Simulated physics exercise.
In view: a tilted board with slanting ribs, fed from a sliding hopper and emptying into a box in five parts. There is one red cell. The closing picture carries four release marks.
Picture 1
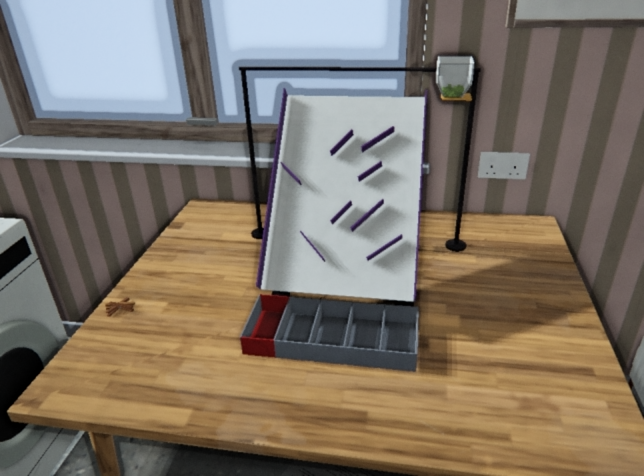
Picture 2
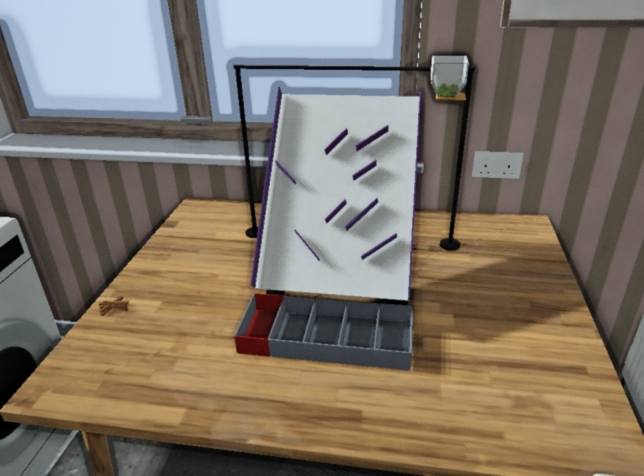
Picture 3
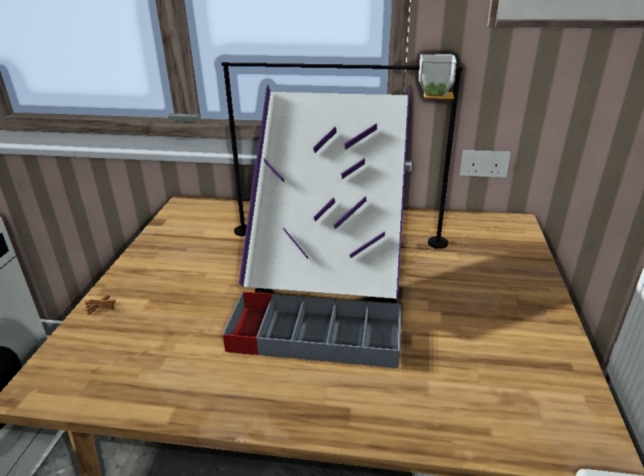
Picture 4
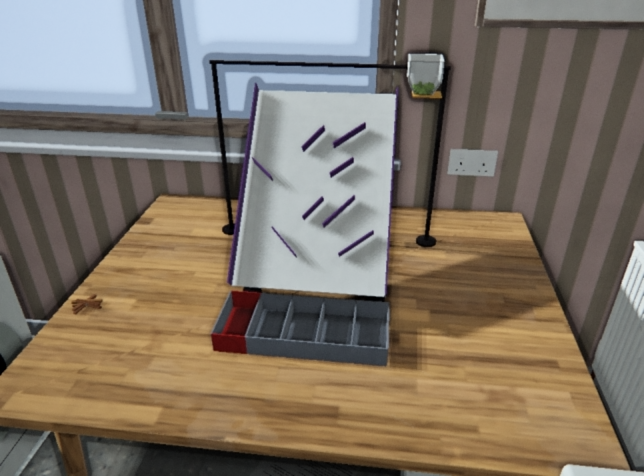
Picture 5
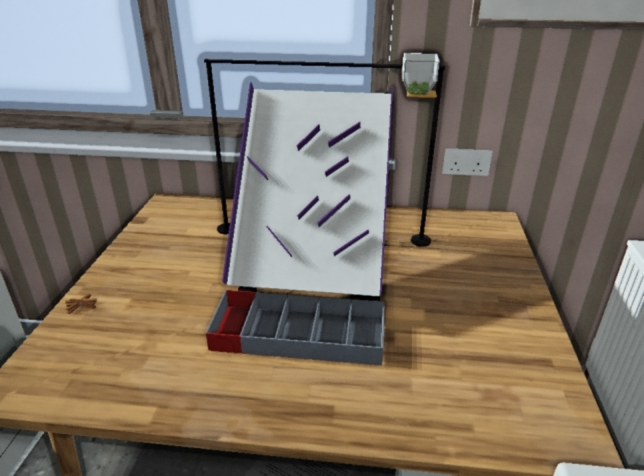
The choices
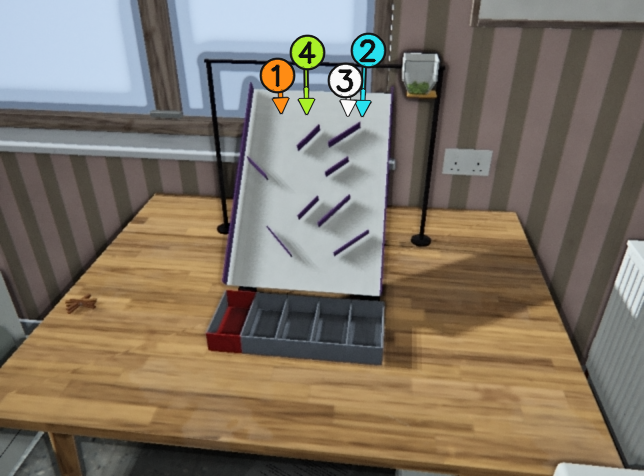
The camera drifts slightly to the right, so everything slides a little leftward in view, while nothing on the table moves. Seen from the front and slightly above, a wooden table stands in a room with striped wallpaper and a window. On it, a tilted white board with purple slanting ribs rises behind a grey box with one red cell at left, beneath a black frame carrying a small clear hopper at upper right.
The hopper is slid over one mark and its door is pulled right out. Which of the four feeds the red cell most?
I would pick mark 4.
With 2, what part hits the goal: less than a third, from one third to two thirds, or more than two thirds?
Mark 2 gives less than a third.
On the marked copy, mark 1 meets the board at (281, 107); mark 2 meets the board at (362, 110); mark 3 meets the board at (347, 110); mark 4 meets the board at (306, 108).
With 1, about a tenth in the red cell, almost all in other cells.
With 2, about a tenth in the red cell, the larger part in other cells, about a tenth outside the box.
With 3, about a tenth in the red cell, the larger part in other cells, just a few outside the box.
With 4, roughly half in the red cell, roughly half in other cells.
